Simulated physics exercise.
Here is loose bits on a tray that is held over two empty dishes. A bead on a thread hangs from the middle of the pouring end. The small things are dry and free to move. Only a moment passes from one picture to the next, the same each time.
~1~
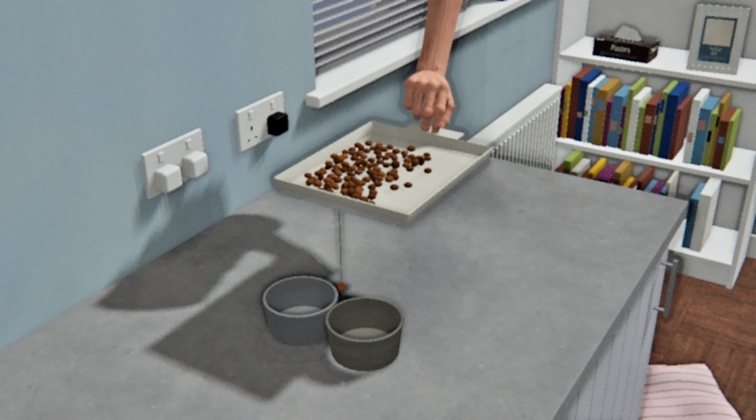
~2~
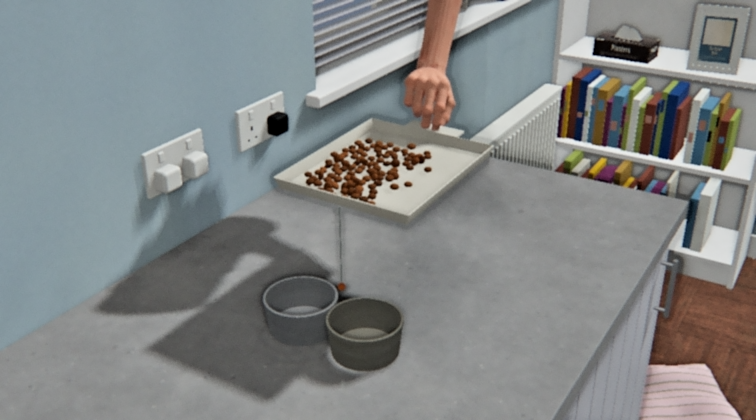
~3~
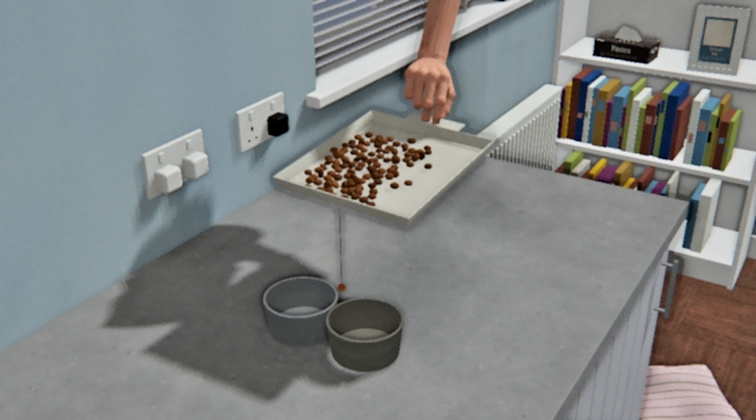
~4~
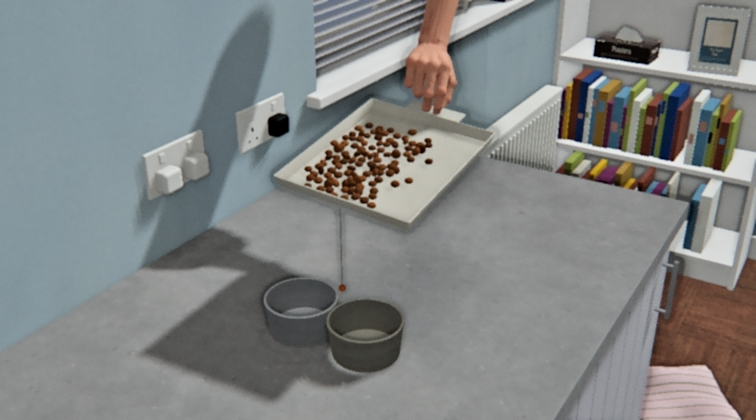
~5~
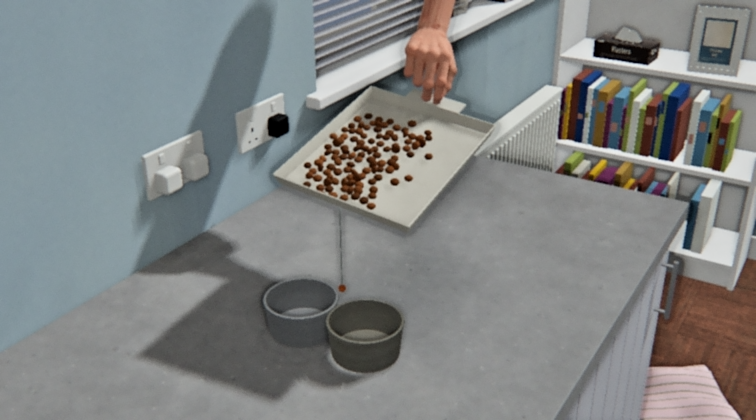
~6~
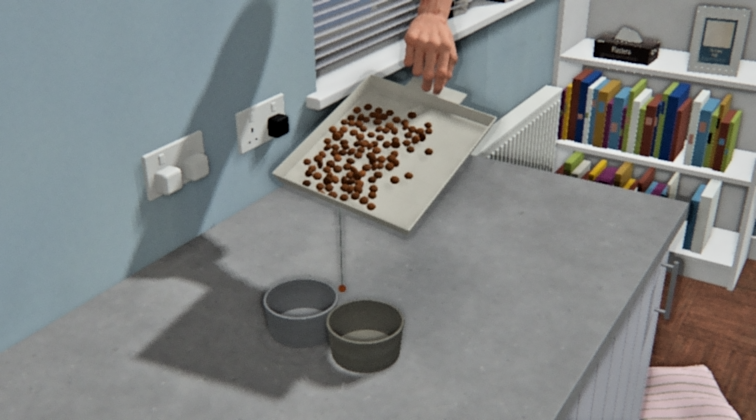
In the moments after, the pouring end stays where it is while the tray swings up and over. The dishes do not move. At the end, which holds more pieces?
The right-hand one ends fuller.
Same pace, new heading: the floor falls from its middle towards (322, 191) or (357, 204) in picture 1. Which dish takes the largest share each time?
First the left dish, then right.
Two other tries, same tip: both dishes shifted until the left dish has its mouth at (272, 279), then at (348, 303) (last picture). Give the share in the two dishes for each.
Roughly 10 per cent, and 80 per cent.
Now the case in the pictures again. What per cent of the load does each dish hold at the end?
About: Left dish 0, right dish 60 per cent.
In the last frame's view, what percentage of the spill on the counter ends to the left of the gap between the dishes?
Close to 0 per cent.
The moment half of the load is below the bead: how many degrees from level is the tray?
Near 90 degrees.
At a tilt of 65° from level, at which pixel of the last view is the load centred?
Close to (375, 212).
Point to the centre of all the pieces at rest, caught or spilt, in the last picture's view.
Roughly at (383, 351).
Soon, tray tipped steeply; most on the tray; a small part in the air.
A while on, tray tipped past a quarter turn; a stray few on the tray; about half in the right dish; a stray few in the left dish; about a third outside both; a small part in the air.
Towards the end, tray tipped past a quarter turn; about half in the right dish; a stray few in the left dish; about a third outside both.
Finally, tray tipped past a quarter turn; about half in the right dish; a stray few in the left dish; about a third outside both.
